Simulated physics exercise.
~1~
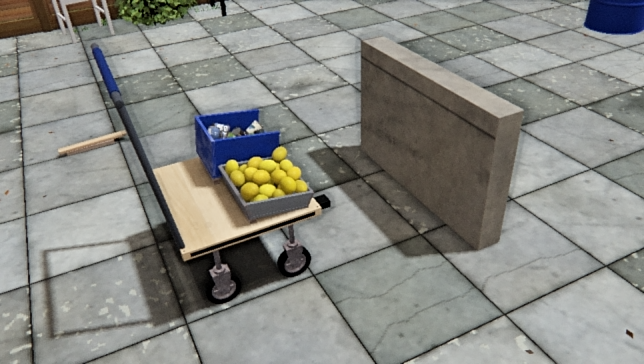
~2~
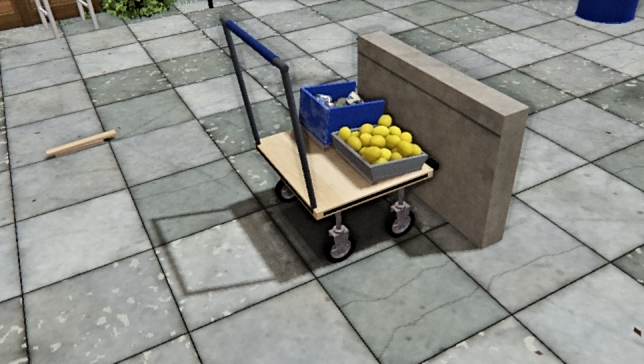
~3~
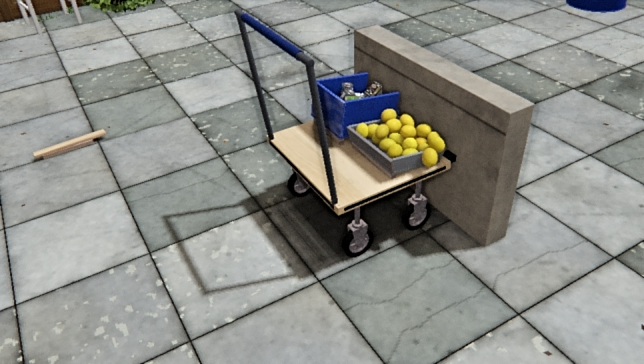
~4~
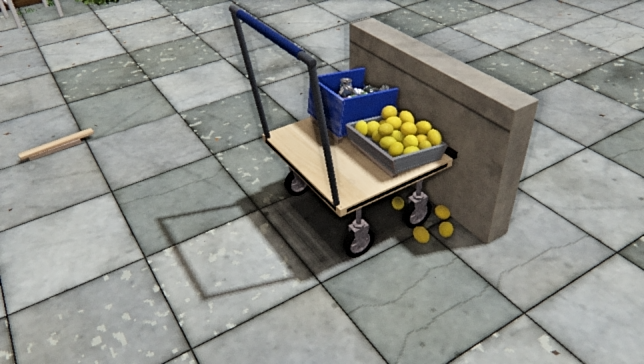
On grey stone paving, a trolley carrying blue and grey crates rolls right to a low wall and stops, yellow balls spilling beside it.
